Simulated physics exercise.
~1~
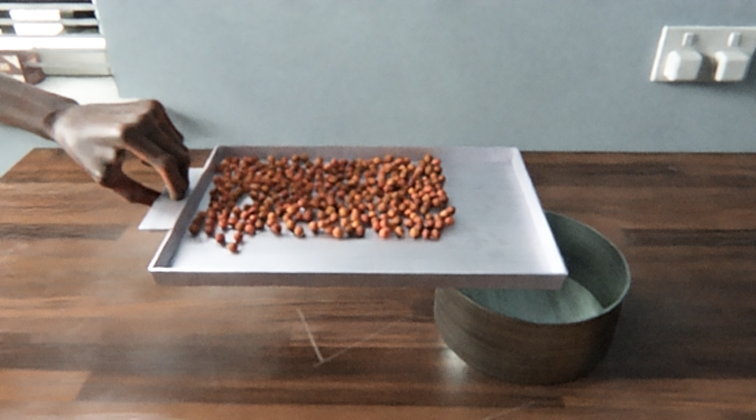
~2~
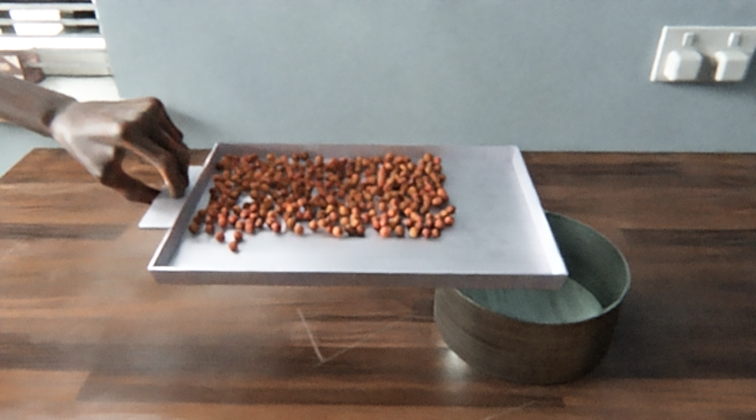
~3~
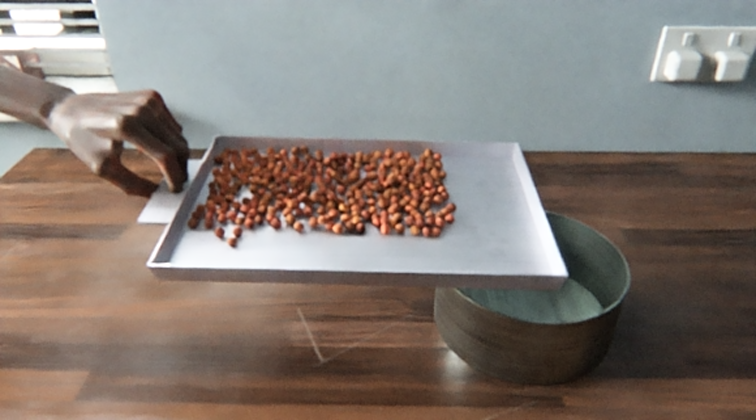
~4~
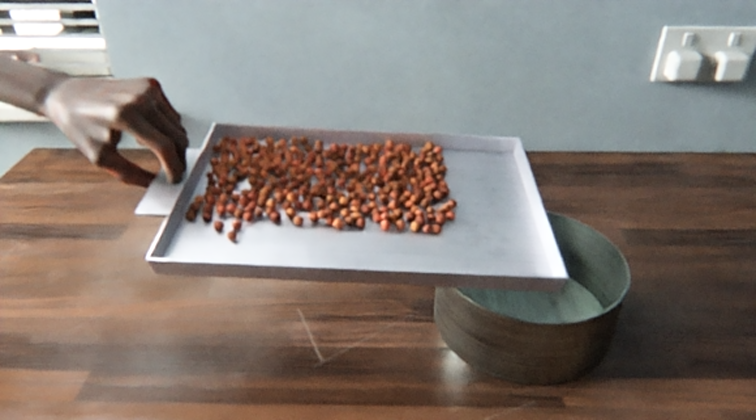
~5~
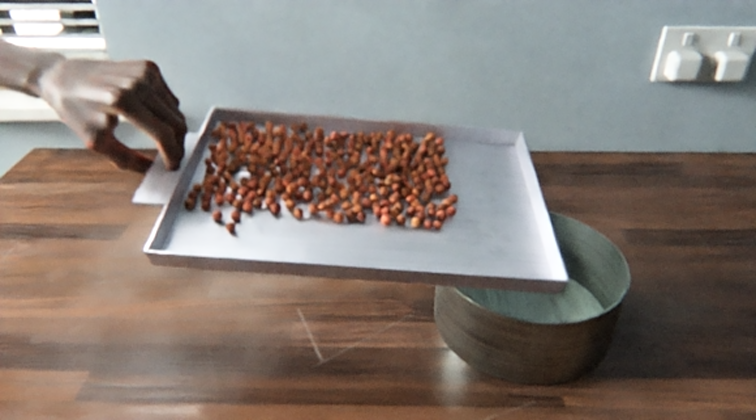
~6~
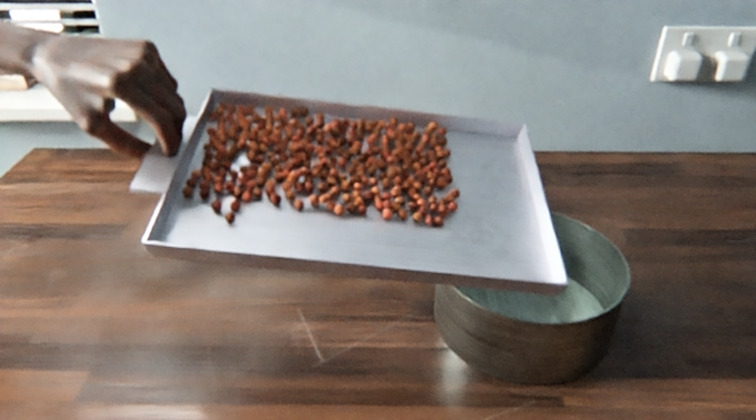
In the video, a hand at the left holds a pale tray of small reddish-brown pellets above a wooden surface, then gradually raises its left side, tilting it slightly toward a round pot below its right end.
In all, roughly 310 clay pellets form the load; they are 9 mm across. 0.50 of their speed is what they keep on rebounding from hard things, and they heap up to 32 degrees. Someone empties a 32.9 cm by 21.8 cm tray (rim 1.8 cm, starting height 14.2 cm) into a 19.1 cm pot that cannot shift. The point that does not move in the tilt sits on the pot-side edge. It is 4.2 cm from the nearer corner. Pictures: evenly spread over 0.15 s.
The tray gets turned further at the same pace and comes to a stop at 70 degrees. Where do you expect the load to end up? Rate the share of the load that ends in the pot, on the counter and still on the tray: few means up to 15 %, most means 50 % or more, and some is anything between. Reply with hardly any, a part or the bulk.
Pot: Hardly any; counter: The bulk; left on the tray: A part.
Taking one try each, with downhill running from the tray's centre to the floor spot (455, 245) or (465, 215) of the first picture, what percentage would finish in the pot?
I'd put it at about 5 per cent for the first tilt and about 45 per cent for the second.
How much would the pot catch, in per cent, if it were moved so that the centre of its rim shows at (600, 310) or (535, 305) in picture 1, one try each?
Estimates: 30 in a hundred and 35 in a hundred.
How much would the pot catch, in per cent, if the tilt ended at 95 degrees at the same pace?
Roughly 0 %.
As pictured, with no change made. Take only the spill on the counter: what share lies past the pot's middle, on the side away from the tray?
70 %.
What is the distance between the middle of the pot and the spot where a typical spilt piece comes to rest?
Some 22 cm, give or take.
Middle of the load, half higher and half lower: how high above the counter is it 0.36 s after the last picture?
Median height: Approx. 22 cm.
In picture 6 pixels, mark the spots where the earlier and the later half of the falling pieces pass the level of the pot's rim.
Earlier half at about (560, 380), later half at about (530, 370) in pixels.
Then, 0.22 s after the last picture, tilt 42 degrees; the tray holds 100 %, the pot 0 %.
Then, 0.36 s after the last picture, tilt 61 degrees; the tray holds 100 %, the pot 0 %.
Then, 0.64 s after the last picture, tilt 70 degrees; the tray holds 35 %, the pot 0 %.
In the end, pot 0 %, counter 75 %, tray 25 %.
